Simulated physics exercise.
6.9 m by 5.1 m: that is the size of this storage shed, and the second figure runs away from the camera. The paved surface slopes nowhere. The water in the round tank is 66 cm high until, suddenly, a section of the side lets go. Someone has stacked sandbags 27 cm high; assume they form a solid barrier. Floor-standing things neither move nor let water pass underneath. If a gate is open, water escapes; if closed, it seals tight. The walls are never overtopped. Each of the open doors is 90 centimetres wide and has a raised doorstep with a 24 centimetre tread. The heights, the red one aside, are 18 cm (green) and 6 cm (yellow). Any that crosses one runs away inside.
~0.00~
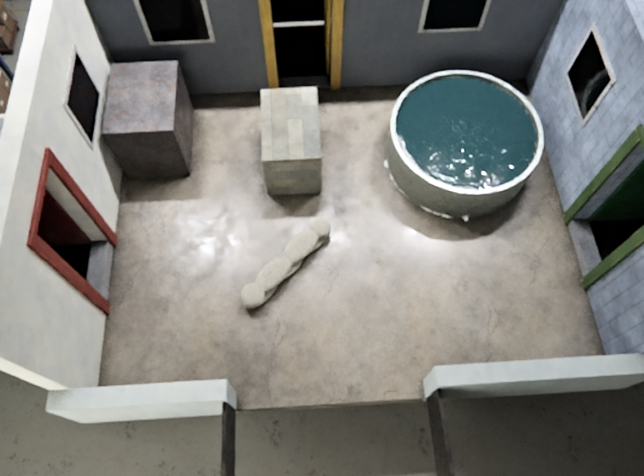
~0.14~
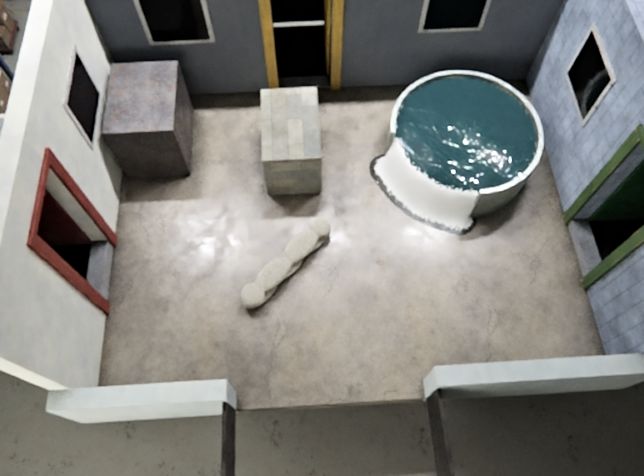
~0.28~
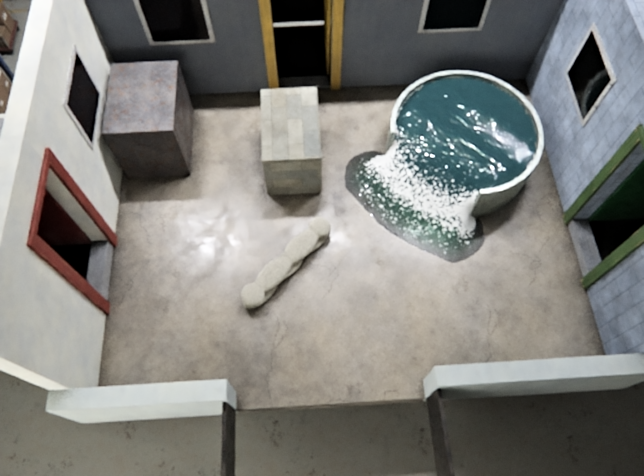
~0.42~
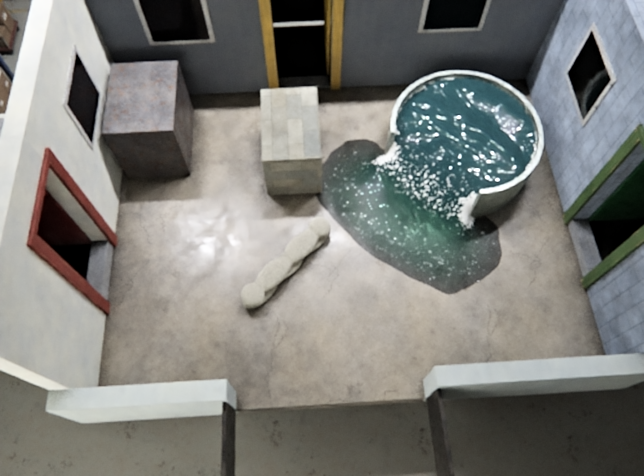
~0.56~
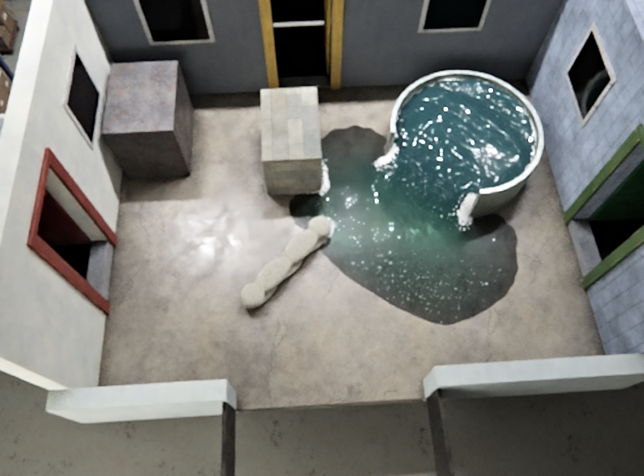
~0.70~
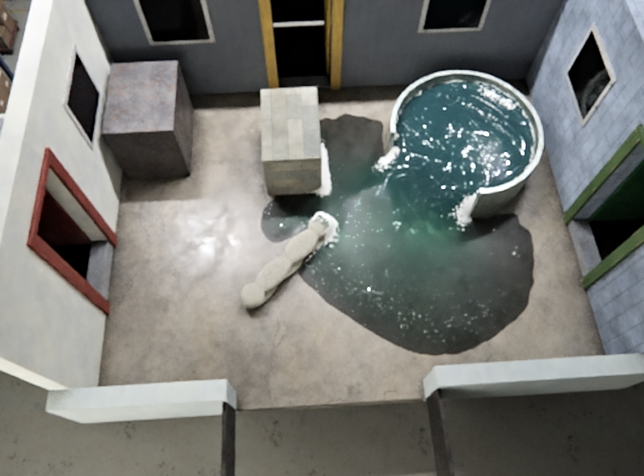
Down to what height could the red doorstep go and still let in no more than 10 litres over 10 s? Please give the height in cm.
I would say down to about 10 cm.
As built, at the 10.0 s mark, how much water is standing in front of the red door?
Roughly 5.5 cm deep.
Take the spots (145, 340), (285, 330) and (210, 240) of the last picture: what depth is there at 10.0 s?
Depths in order: 4 / 4 / 5 cm.
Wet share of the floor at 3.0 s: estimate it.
The wet part is about 70 per cent.
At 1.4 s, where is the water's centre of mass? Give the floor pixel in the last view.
Approximately (417, 198).
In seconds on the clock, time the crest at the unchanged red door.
That happens close to 2.8 s on the clock.
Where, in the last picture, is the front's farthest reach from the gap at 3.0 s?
The farthest wet point is roughly at (97, 400) in the last view.
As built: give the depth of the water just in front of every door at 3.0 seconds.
Depths, in cm - red: 12, green: 1, yellow: 5.
After 1.4 s water covers 45 % of the floor, deepest (38 cm) near (330, 229); it has not reached the red door.
After 3.0 s water covers 70 % of the floor, deepest (22 cm) near (106, 321); 12 cm at the red door, 0 litres in over its 24 cm doorstep.
After 10.0 s water covers 95 % of the floor, deepest (6 cm) near (204, 112); 6 cm at the red door, 0 litres in over its 24 cm doorstep.
At the red door as built, the water arrived by 1.8 s and peaked near 14 cm at 2.8 s.
With a doorstep of 9 cm, 14 litres would have come in within the 10 s; with 12.5 cm, 2 litres. So under 10 litres takes about 10 cm.
